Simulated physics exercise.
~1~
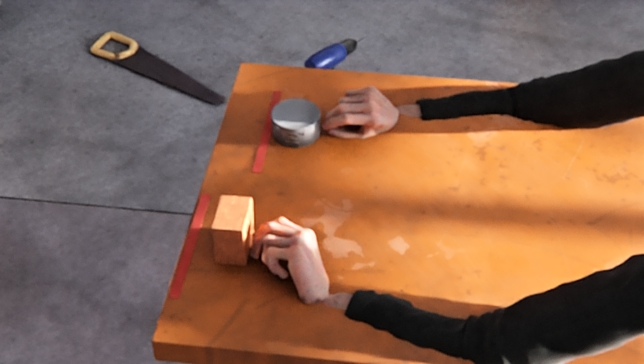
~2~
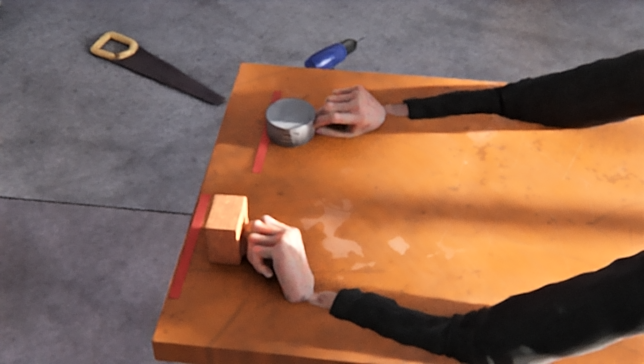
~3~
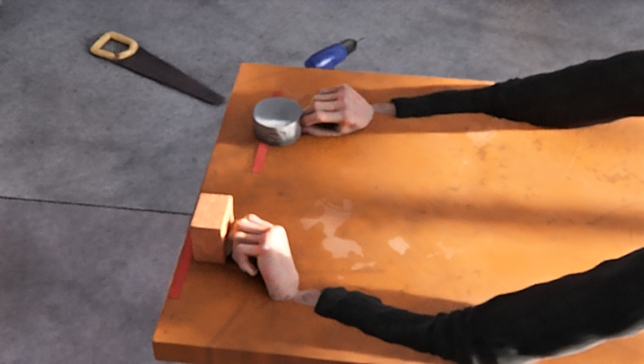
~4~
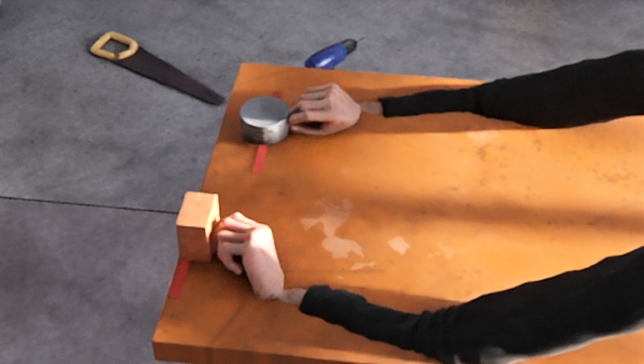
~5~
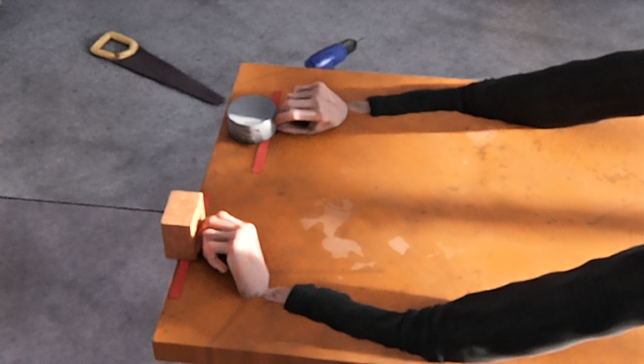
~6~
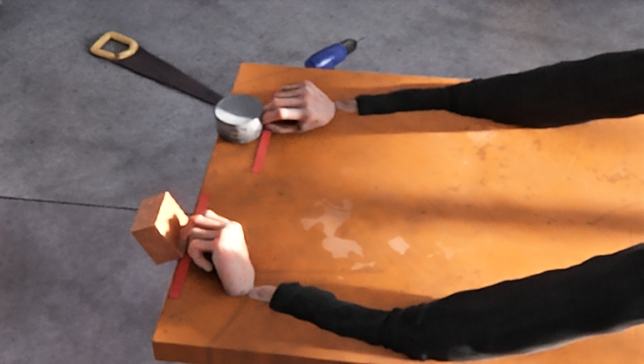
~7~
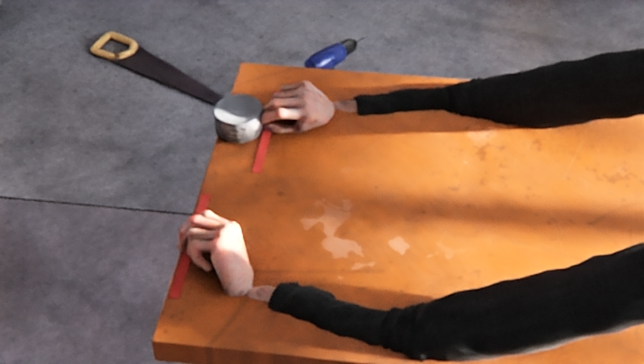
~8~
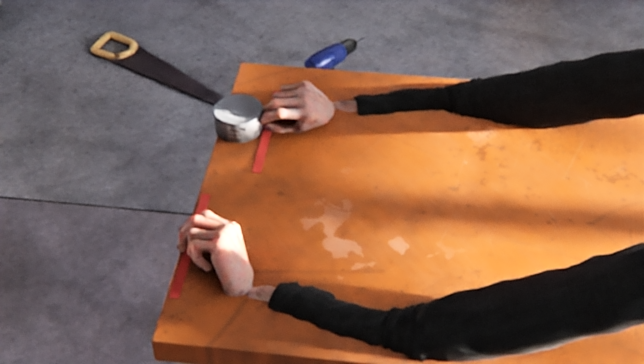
The clip opens on an orange tabletop where two hands in black sleeves reach in from the right, one behind an orange block and the other behind a round grey tub. A saw and a blue-handled tool lie on the grey floor beyond. The fingertips slowly push both objects left, over the red strips of tape and towards the table's end. The block begins to jut past the edge, then tilts outward and drops out of sight. The hands come to rest, and the tub remains on the tabletop near the far corner.
